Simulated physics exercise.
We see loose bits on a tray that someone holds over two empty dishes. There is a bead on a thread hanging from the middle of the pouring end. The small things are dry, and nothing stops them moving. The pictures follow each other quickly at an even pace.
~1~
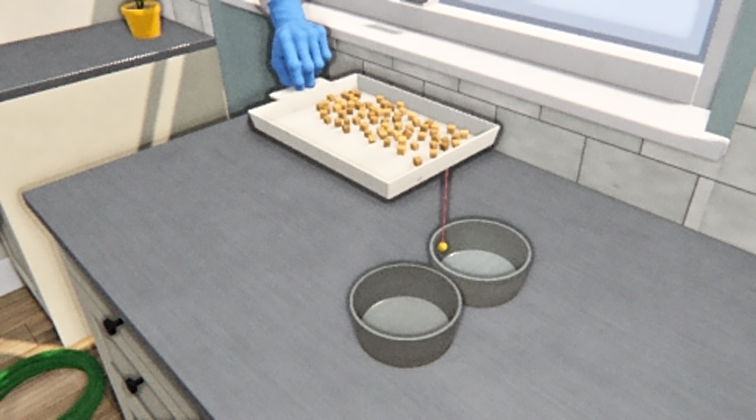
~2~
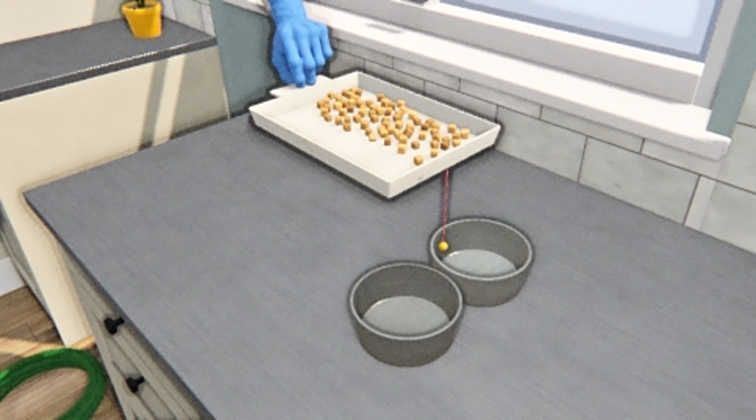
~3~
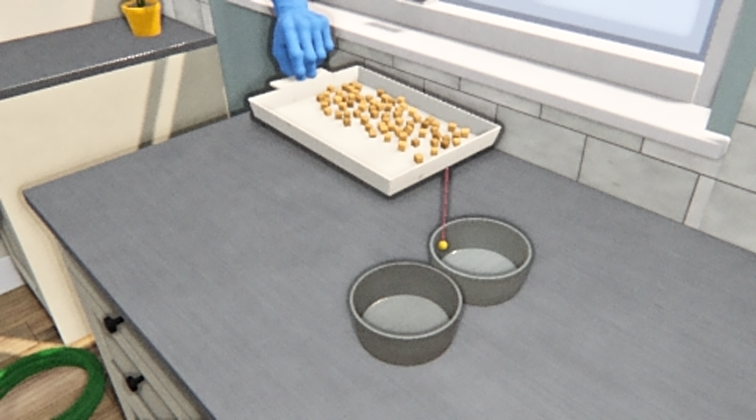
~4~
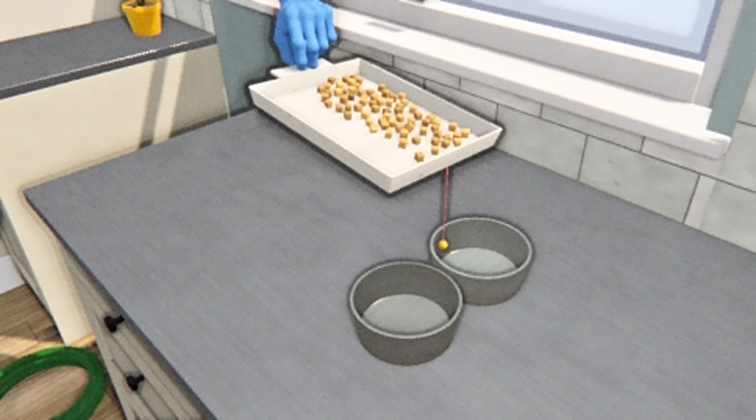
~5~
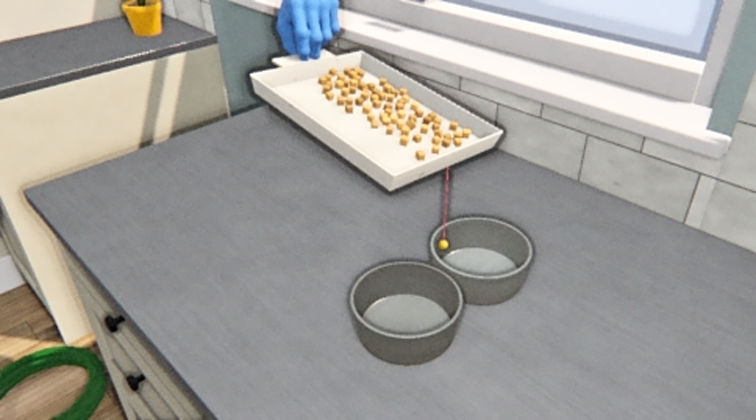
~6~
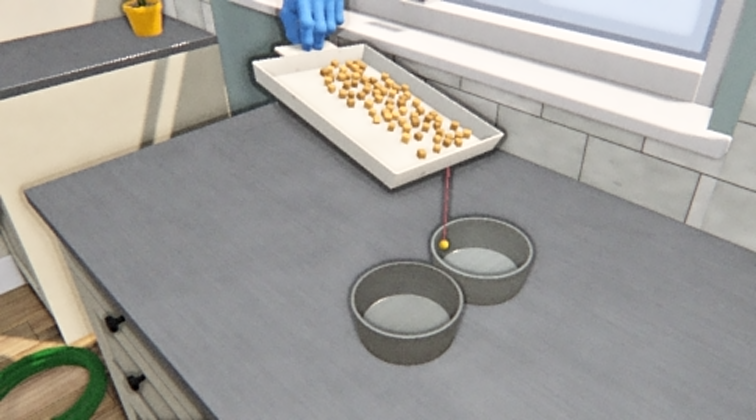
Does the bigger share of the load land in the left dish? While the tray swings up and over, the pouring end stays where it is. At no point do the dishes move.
No.
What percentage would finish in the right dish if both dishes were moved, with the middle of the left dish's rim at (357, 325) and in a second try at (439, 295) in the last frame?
Trial 1 around 0 percent, trial 2 around 70 percent.
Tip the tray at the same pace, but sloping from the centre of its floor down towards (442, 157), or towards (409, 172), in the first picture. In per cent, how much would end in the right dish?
The first try yields 60 percent and the second 10 percent.
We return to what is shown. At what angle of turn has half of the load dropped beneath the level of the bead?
Somewhere near 110°.
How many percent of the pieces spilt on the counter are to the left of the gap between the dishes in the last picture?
Looks like close to 10 per cent of it.
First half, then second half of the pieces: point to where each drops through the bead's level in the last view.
I'd put it at roughly (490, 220), and after that at roughly (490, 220).
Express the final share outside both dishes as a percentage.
Around 20 %.
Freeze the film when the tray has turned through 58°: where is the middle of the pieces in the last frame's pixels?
Near the pixel (457, 118).
Shortly afterwards, tray tipped steeply; the whole lot on the tray.
Next, tray tipped right over; the whole lot on the tray.
Some moments later, tray tipped past a quarter turn; the bulk in the right dish; near a quarter outside both.
In the end, tray tipped past a quarter turn; none at all in the left dish; the bulk in the right dish; near a quarter outside both.
